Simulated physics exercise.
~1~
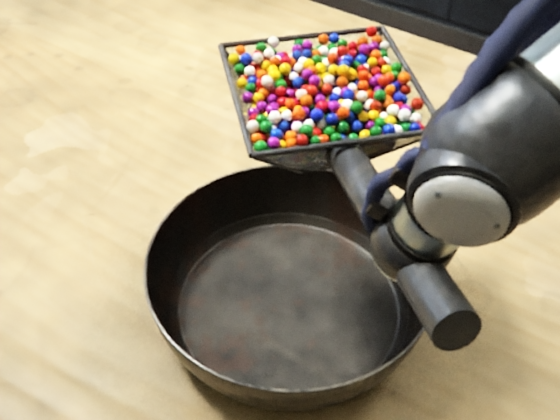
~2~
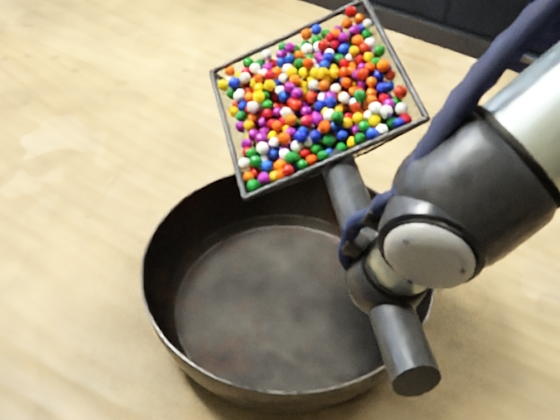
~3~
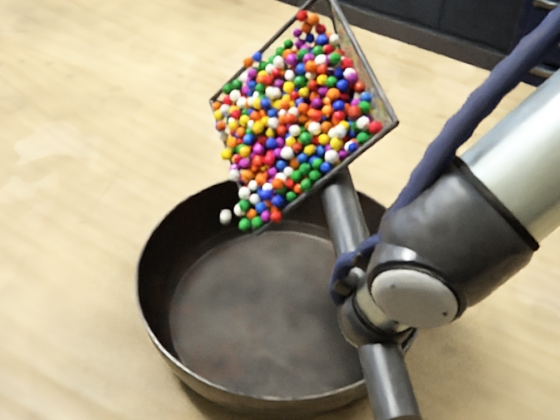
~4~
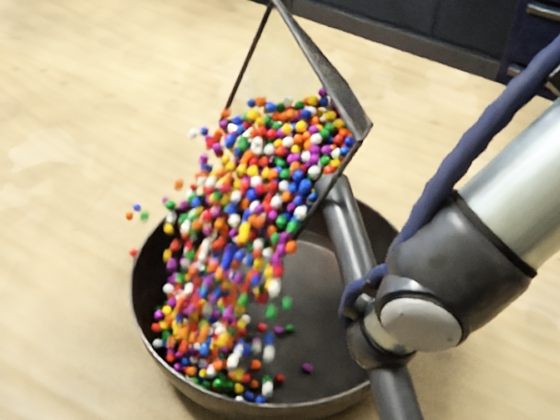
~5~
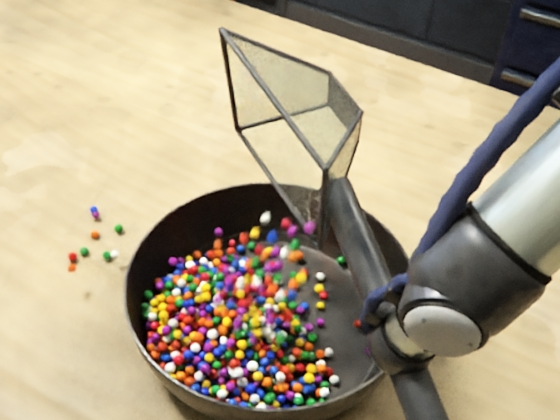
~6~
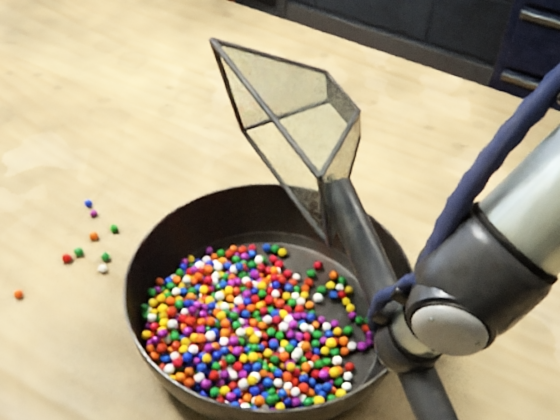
A robot arm tips a scoop and pours colorful beads into a dark round pan.
